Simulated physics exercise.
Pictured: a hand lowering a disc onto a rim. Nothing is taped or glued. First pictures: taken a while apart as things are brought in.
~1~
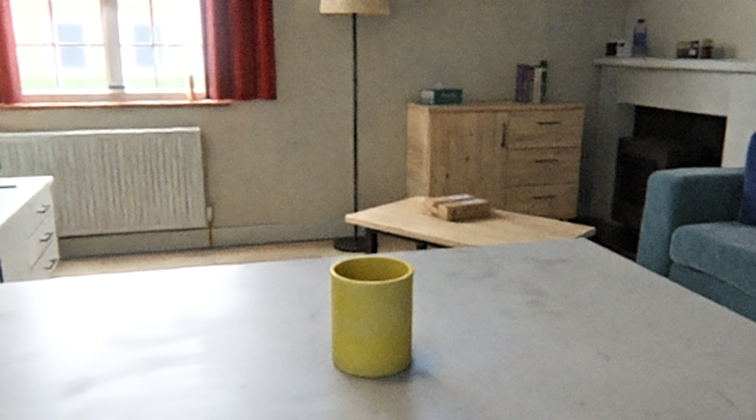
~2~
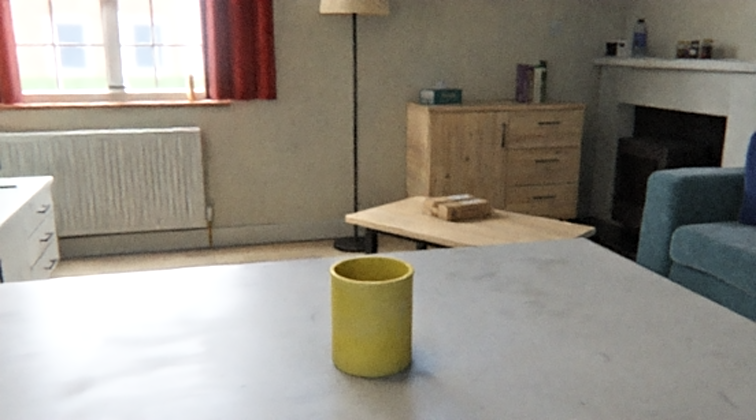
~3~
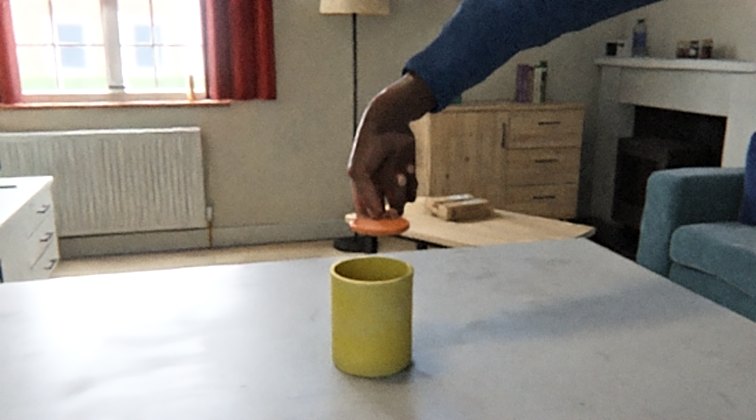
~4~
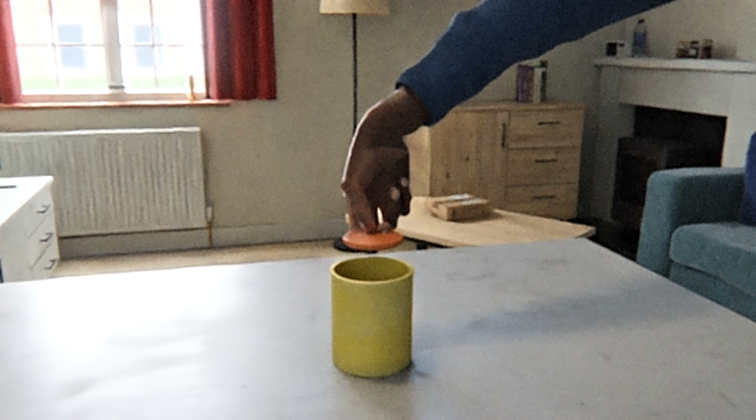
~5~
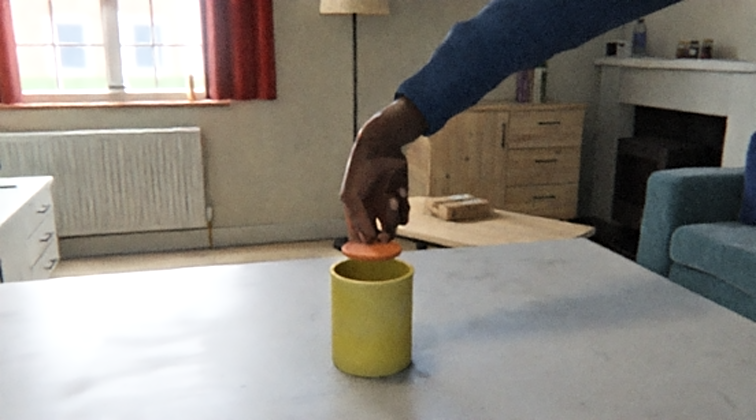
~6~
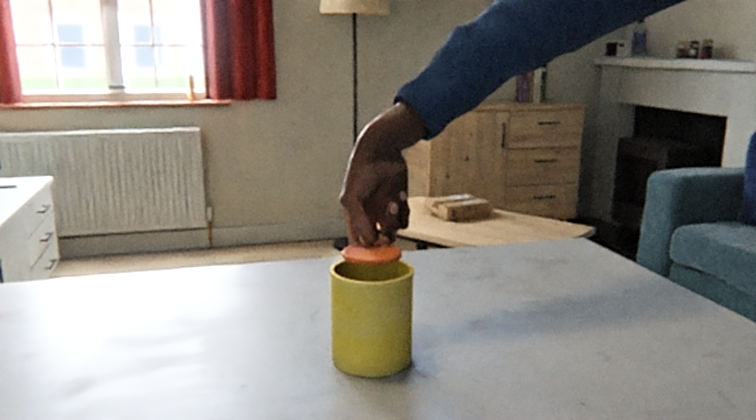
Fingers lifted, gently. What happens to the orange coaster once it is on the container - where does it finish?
It ends up inside the container.
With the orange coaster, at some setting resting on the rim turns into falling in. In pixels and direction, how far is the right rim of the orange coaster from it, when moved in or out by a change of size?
Shift: 8 px, rightward.
Then, 0.16 s on from there, orange coaster on its way down near (372, 309).
In the end, the orange coaster slips past the rim, near (372, 351).
